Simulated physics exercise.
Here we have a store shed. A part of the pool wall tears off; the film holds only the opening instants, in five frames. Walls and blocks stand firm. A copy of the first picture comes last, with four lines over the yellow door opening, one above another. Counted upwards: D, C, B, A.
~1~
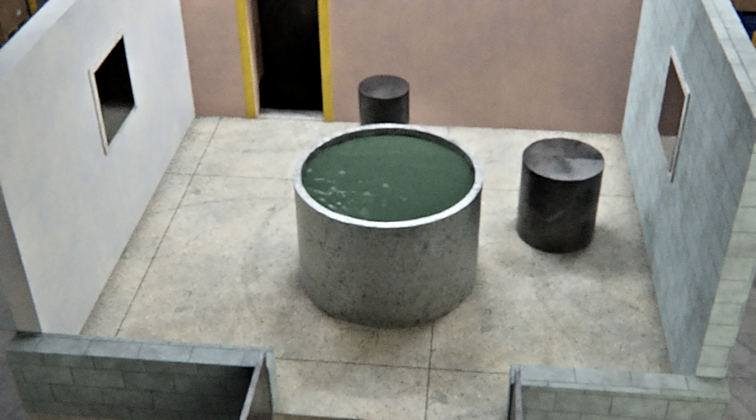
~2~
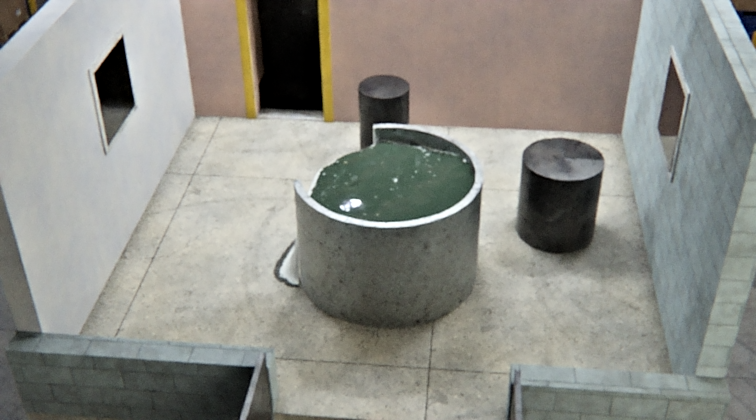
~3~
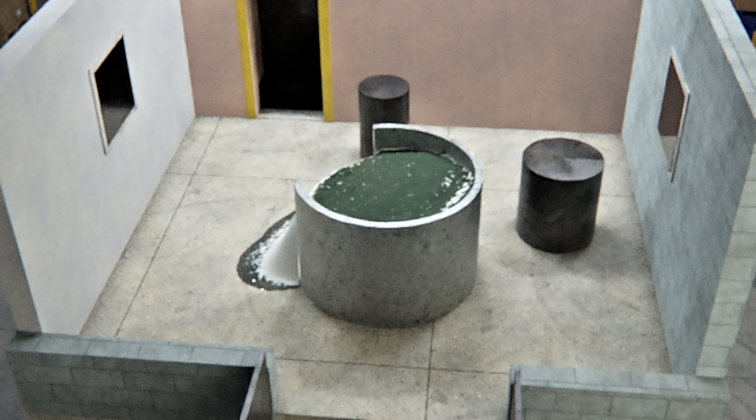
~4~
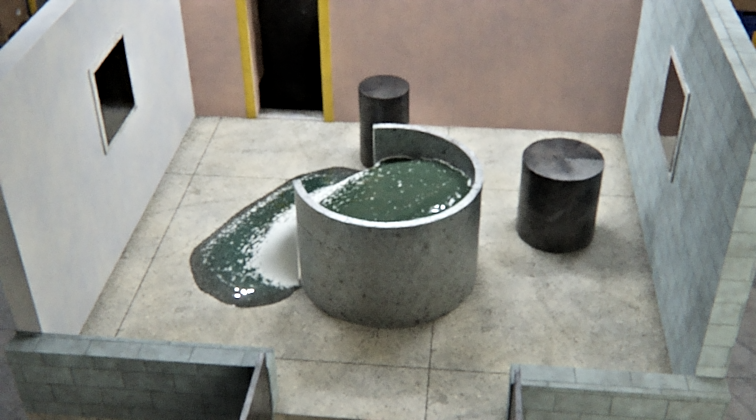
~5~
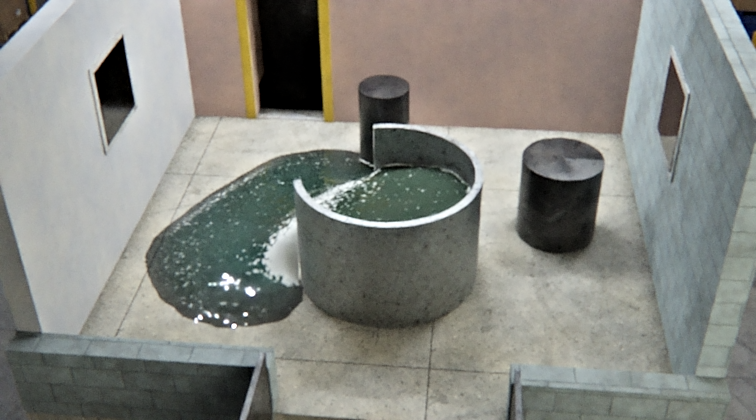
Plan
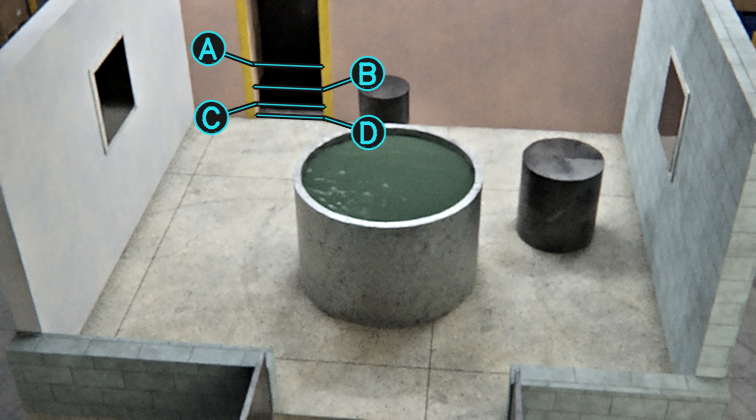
Green water sat still in a round gray tank inside a store shed, then poured out through an opening in the tank's left side and spread across the floor in a widening, foamy puddle.
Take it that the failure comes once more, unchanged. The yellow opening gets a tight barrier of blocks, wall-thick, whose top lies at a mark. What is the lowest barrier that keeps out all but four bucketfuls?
Mark B just does it.
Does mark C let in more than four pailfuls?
Yes.
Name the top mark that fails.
Here it is mark C.
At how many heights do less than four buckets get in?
Two.
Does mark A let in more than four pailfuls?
No, not at all.
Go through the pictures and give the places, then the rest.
In the first picture, water in the pool at rest, its middle at (388, 178); foot of the yellow doorway at (291, 120); open gate at (391, 351).
In the second picture, 2 % of the ground under water, visible out to (285, 279).
In the third picture, 5 % of the ground under water, visible out to (267, 280).
In the fourth picture, 12 % of the ground under water, visible out to (200, 258).
In the fifth picture, 22 % of the ground under water, visible out to (162, 242).
In cyan, A at (287, 65); B at (288, 88); C at (289, 105); D at (290, 116); from the bottom up D, C, B, A.
For mark A, nothing gets over.
For mark B, a splash gets over, under a bucket.
For mark C, about 8 bucketfuls get in.
For mark D, dozens of bucketfuls pour in.
